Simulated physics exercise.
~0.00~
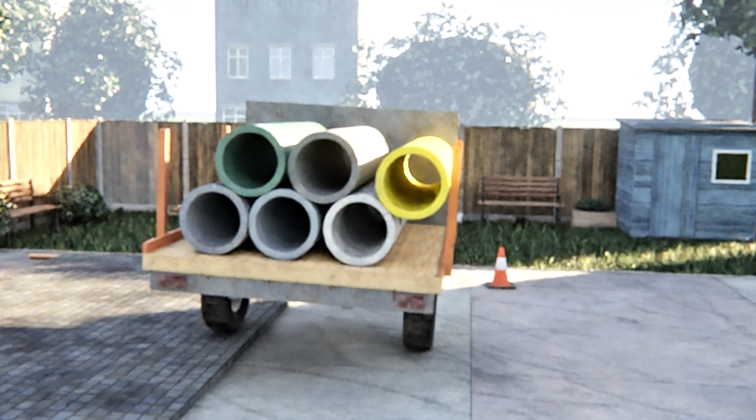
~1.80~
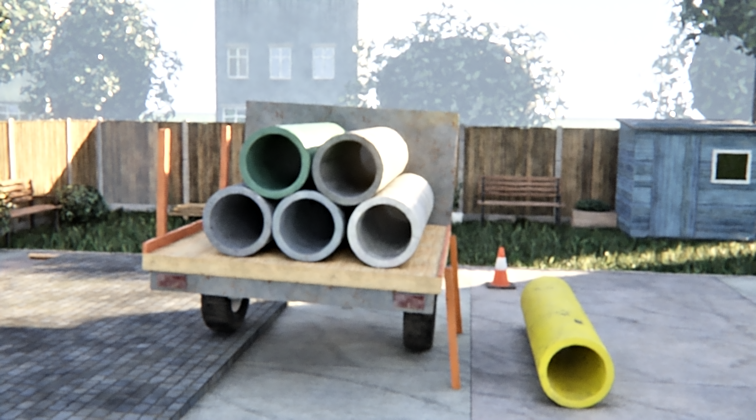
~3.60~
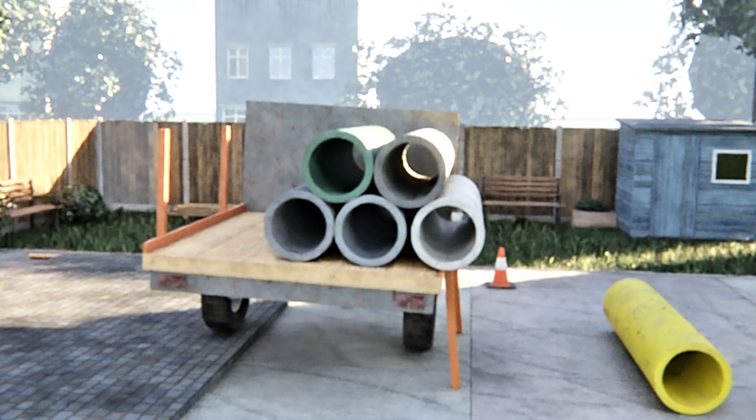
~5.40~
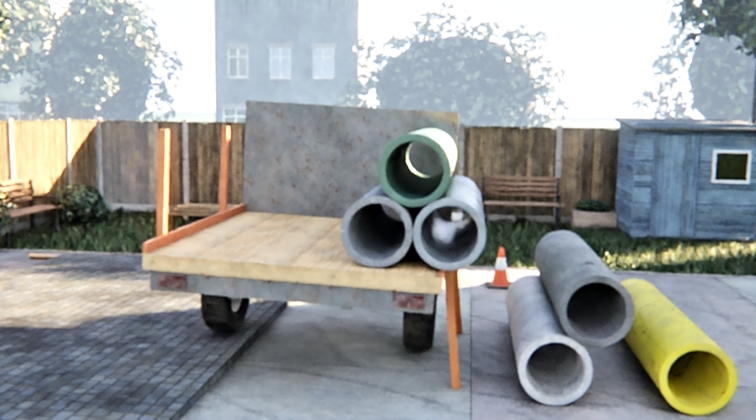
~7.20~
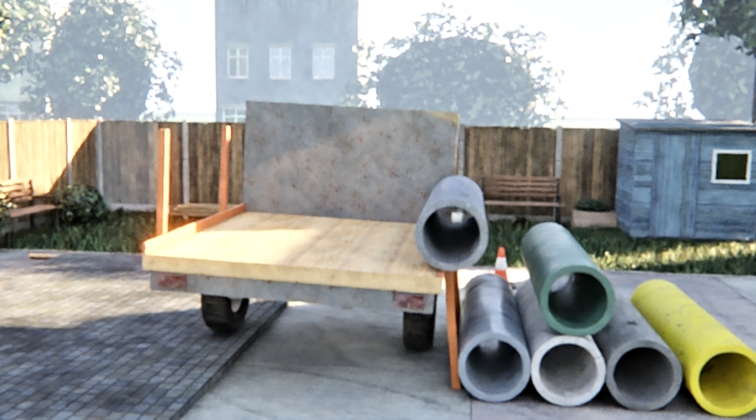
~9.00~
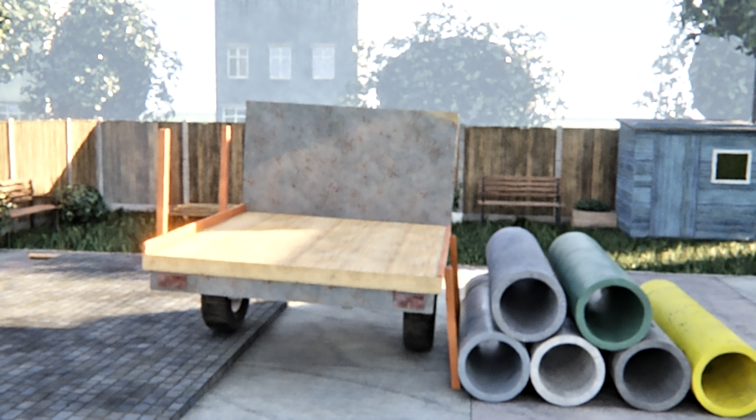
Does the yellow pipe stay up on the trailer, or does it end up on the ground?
It ends up on the ground, lying to the right of the trailer at the far end of the other pipes.
